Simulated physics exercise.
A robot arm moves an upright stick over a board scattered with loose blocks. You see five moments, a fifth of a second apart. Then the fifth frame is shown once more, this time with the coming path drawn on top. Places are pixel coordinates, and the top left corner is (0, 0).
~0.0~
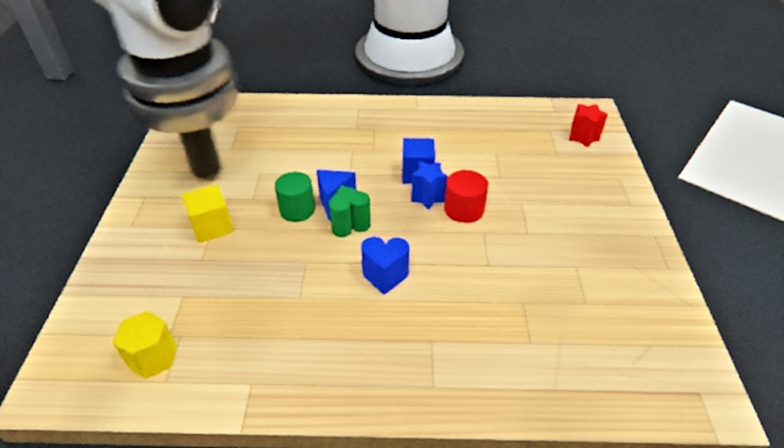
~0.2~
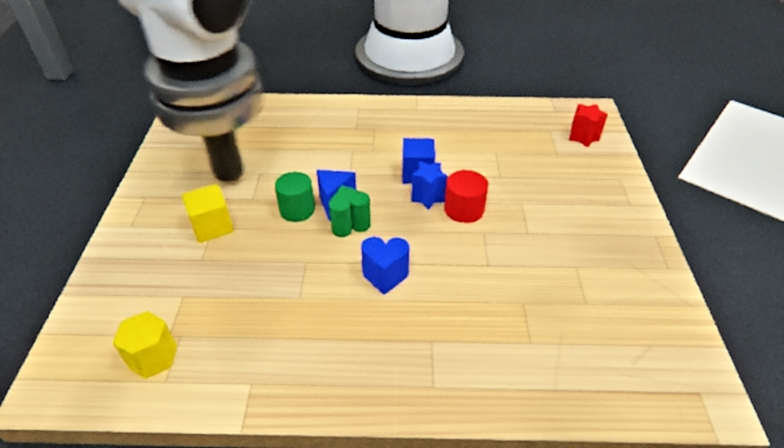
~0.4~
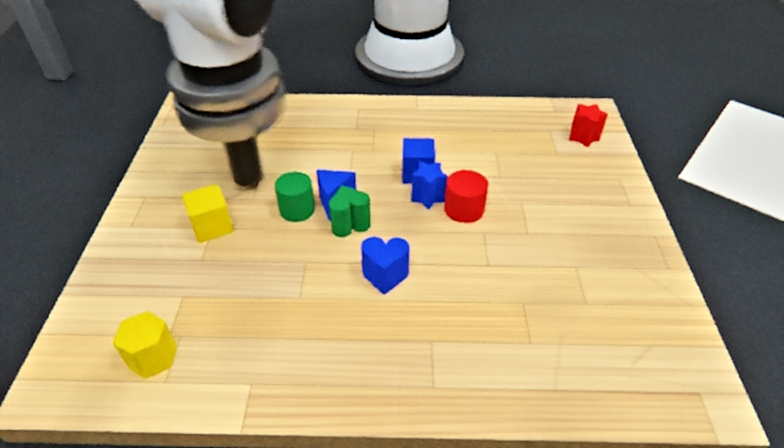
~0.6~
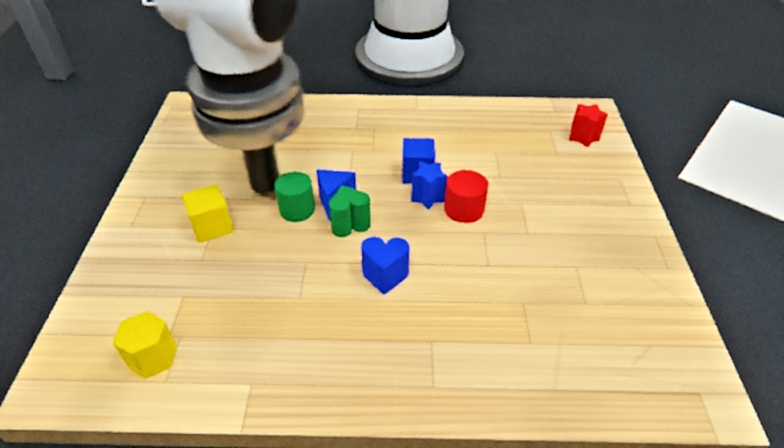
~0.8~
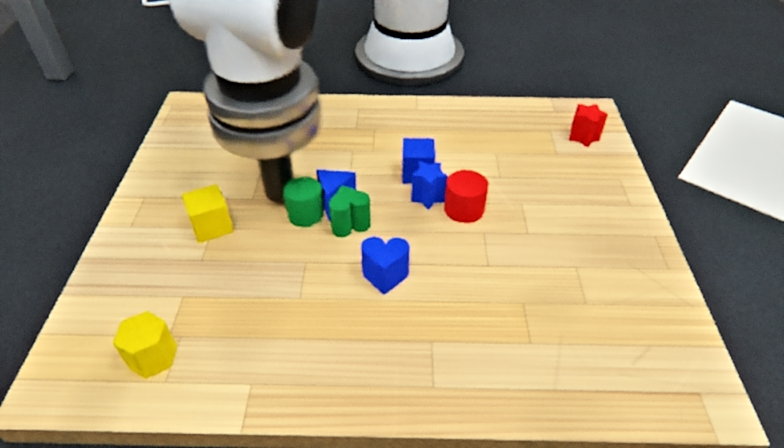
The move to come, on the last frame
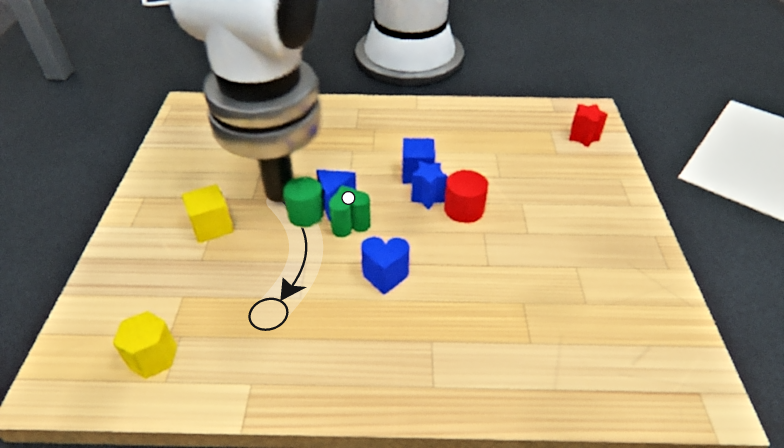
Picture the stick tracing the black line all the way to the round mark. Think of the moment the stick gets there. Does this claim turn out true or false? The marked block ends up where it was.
The claim does not hold.
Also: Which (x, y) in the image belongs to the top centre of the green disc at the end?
Around pixel (340, 223).
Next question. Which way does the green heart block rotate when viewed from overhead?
Short answer: Counterclockwise.
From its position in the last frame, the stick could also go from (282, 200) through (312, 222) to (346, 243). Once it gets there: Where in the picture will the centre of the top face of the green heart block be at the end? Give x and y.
It should be at about (376, 205).
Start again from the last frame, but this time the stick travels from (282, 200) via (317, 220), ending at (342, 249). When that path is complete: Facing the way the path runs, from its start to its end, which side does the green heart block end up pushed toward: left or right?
Answer: Left.
The drawn path runs from (282, 200) by way of (304, 231) and (300, 272) to (269, 314); the dot is on the green heart block.
What follows on the original path. One third of the way, stick at (302, 224); green disc at (332, 214); blue triangular piece at (338, 178), turned 15° anticlockwise; green heart block at (366, 203), turned 35° anticlockwise.
Two thirds of the way, stick at (299, 265); green disc at (340, 223); blue triangular piece at (338, 178), turned 15° anticlockwise; green heart block at (368, 203), turned 45° anticlockwise.
At the end, stick at (267, 307); green disc at (340, 223); blue triangular piece at (338, 178), turned 15° anticlockwise; green heart block at (368, 203), turned 45° anticlockwise; blue heart block not moved.
